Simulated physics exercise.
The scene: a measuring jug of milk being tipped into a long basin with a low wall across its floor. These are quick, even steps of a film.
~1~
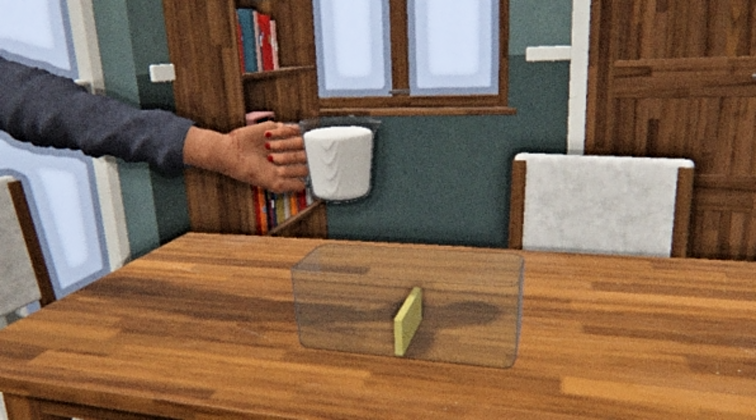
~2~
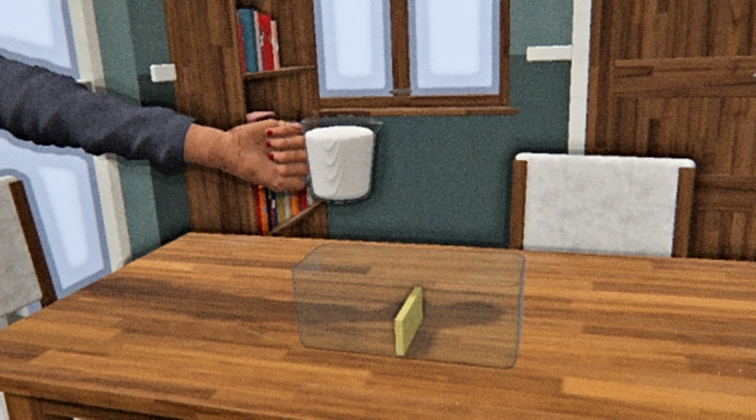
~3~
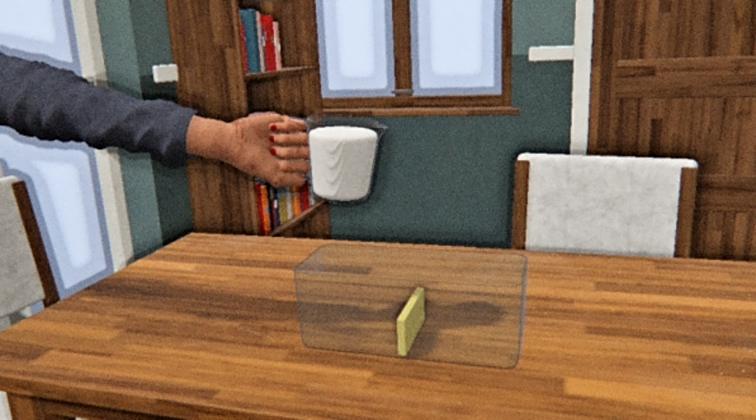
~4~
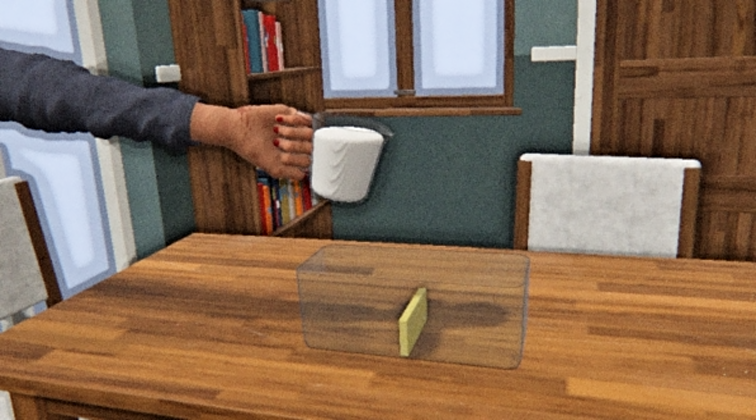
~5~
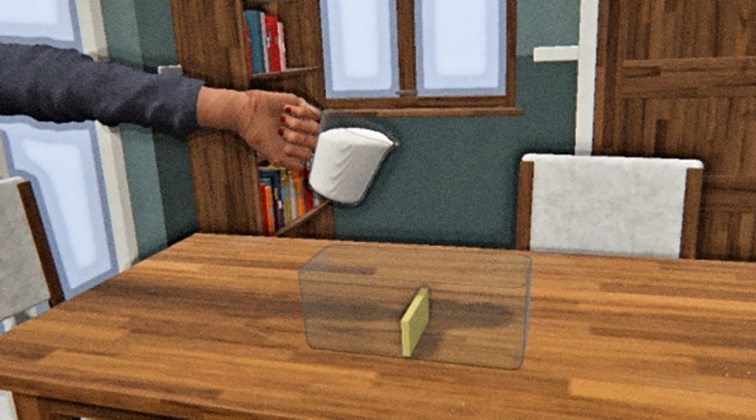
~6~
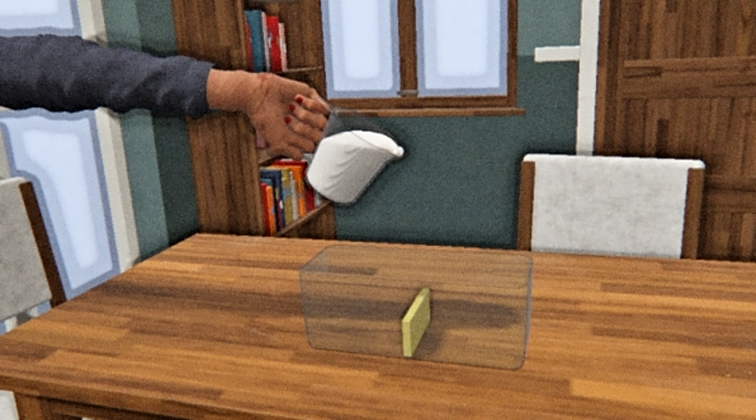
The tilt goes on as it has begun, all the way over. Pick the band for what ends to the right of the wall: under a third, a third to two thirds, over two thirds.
The share right of the wall is above two thirds.
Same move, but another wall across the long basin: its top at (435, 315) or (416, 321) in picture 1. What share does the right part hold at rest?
First some 35, then 80 per cent.
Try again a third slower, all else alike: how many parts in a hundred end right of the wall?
Some 95 per cent.
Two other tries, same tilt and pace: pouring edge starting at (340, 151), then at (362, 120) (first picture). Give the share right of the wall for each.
Near 5 % and 60 %.
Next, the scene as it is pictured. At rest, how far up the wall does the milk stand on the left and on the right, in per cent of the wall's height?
Left: 0 %. Right: 50 %.
A moment on, the measuring jug is tipped right over and 47 per cent is still to pour, 0 is left of the wall and 18 right of it.
Next, the measuring jug is tipped right over and 9 per cent is still to pour, 2 is left of the wall and 71 right of it.
Then the measuring jug is tipped right over and 1 per cent is still to pour, 3 is left of the wall and 91 right of it.
Later the measuring jug is tipped right over and 0 per cent is still to pour, 5 is left of the wall and 93 right of it.
At rest 5 per cent lies left of the wall, 93 right of it and 2 outside.
